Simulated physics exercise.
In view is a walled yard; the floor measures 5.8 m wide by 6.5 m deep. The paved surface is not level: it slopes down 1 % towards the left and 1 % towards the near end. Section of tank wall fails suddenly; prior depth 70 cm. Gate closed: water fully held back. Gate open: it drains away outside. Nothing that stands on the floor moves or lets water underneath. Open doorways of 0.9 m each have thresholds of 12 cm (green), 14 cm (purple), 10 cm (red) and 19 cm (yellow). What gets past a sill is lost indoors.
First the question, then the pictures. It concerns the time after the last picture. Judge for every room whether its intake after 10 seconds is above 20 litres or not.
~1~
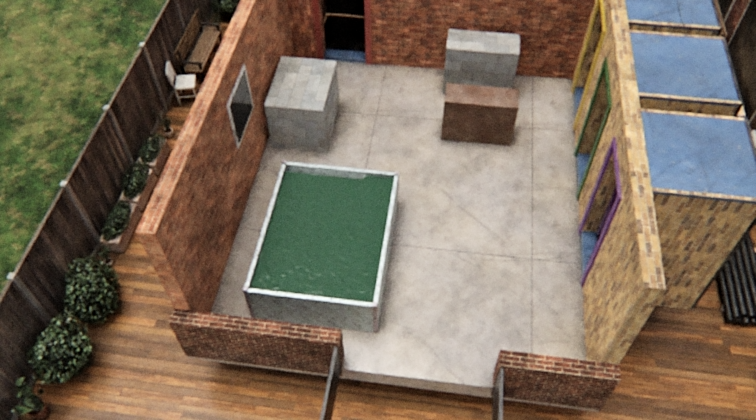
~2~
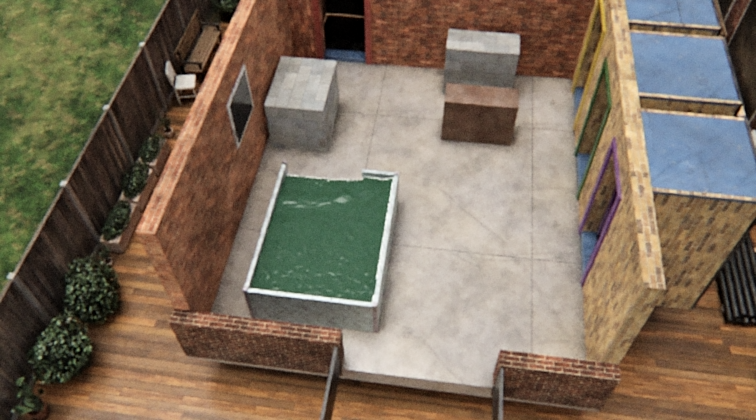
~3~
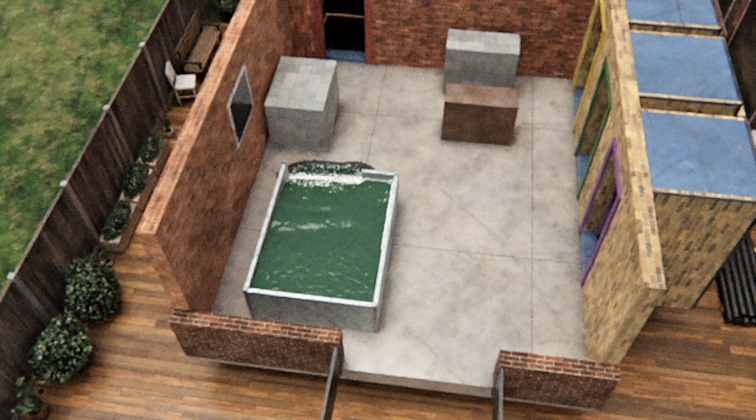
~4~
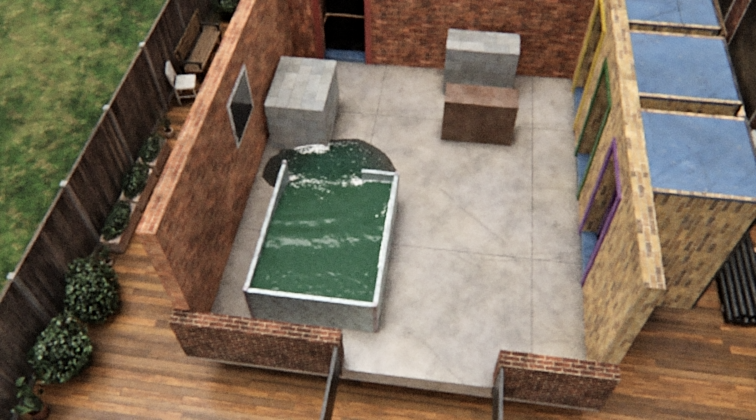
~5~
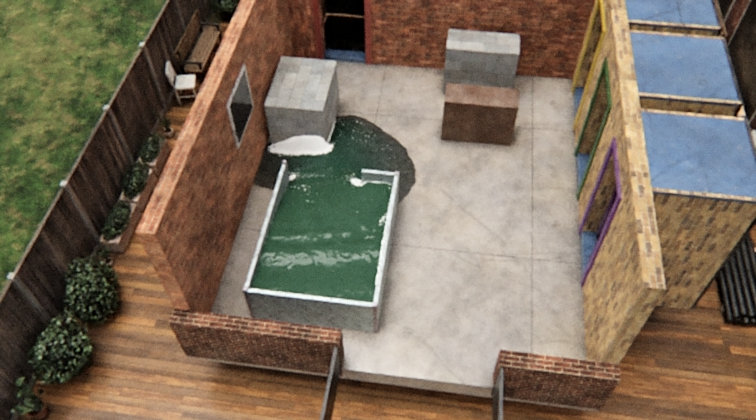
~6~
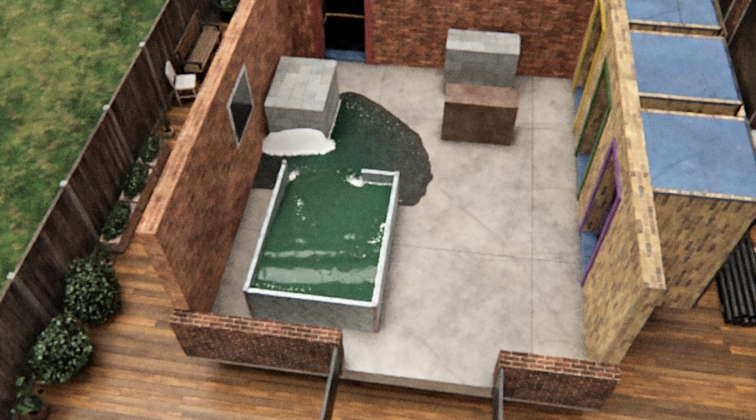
As I see it, my guess is the green door lets through less than the limit, my guess is the purple door lets through less than the limit, my guess is the red door lets through more than the limit, my guess is the yellow door lets through less than the limit.
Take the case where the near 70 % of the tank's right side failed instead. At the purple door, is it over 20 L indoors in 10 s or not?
Against that limit: Purple beyond it.
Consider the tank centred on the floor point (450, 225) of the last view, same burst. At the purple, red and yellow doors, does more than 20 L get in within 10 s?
Purple: Within limit; red: Too much; yellow: Within limit.
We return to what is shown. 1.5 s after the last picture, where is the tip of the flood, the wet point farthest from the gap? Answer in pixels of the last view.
(529, 78).
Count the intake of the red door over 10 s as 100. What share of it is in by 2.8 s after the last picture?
By then it's near 60% of the total.
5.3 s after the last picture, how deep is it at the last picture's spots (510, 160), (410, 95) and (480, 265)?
Close to 3, 15 and 1 centimetres.
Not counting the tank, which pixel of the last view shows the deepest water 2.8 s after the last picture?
Near (204, 336).
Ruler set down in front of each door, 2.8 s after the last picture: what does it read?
Green 1 cm, purple 0 cm, red 16 cm, yellow 13 cm.
Then, 0.7 s after the last picture water covers 30 % of the floor and is deepest (56 cm) near (274, 155); green door not reached, purple door not reached, red door 13 cm at the sill, 15 L in, yellow door not reached.
Then, 1.5 s after the last picture water covers 40 % of the floor and is deepest (46 cm) near (264, 154); green door not reached, purple door not reached, red door 18 cm at the sill, 43 L in, yellow door not reached.
Then, 2.8 s after the last picture water covers 55 % of the floor and is deepest (38 cm) near (204, 336); green door not reached, purple door not reached, red door 16 cm at the sill, 92 L in, yellow door 13 cm at the sill, 0 L in.
Then, 5.3 s after the last picture water covers 85 % of the floor and is deepest (22 cm) near (273, 126); green door 4 cm at the sill, 0 L in, purple door 4 cm at the sill, 0 L in, red door 16 cm at the sill, 133 L in, yellow door 13 cm at the sill, 0 L in.
Then, 9.3 s after the last picture water covers 95 % of the floor and is deepest (14 cm) near (204, 336); green door 5 cm at the sill, 0 L in, purple door 7 cm at the sill, 0 L in, red door 9 cm at the sill, 152 L in, yellow door 7 cm at the sill, 0 L in.
